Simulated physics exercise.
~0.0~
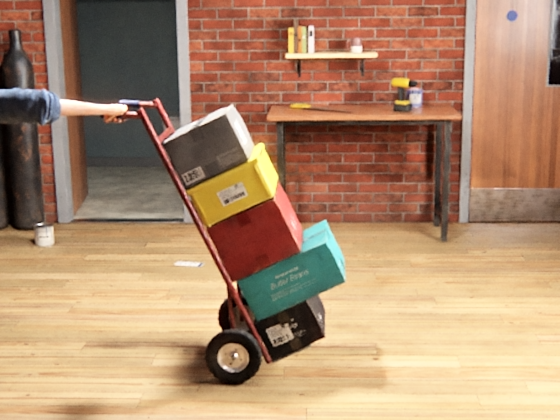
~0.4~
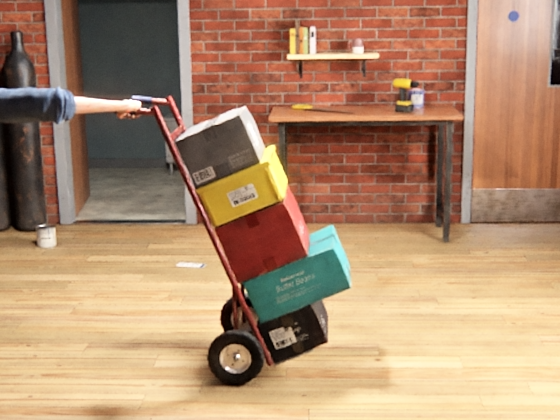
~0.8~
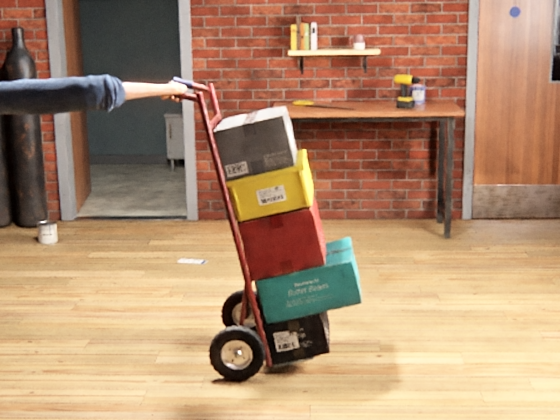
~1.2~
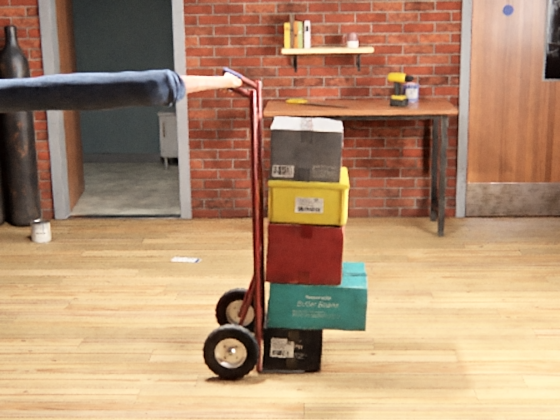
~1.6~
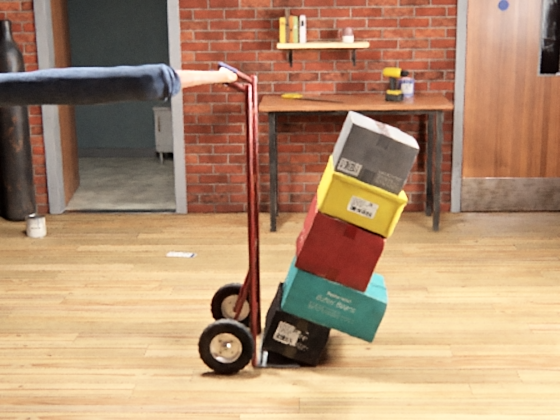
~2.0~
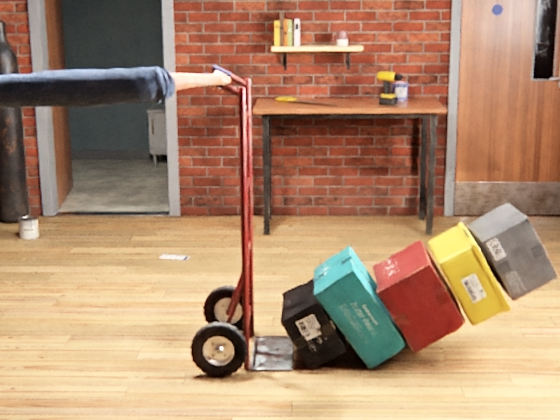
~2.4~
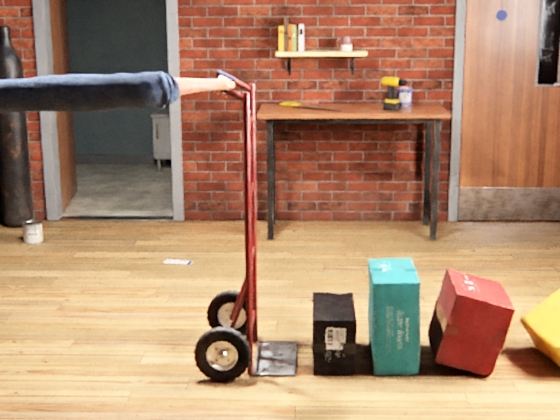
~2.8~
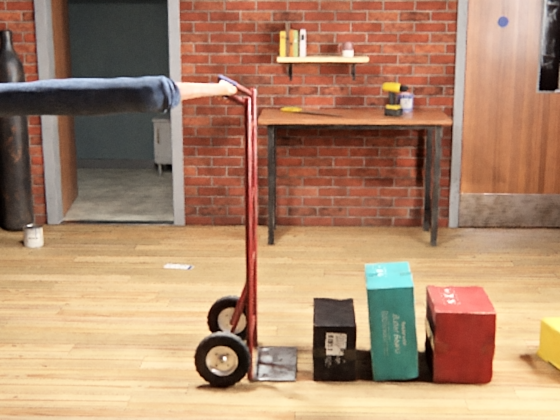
Five stacked boxes topple off a sack truck as an arm tips it upright, scattering rightward.
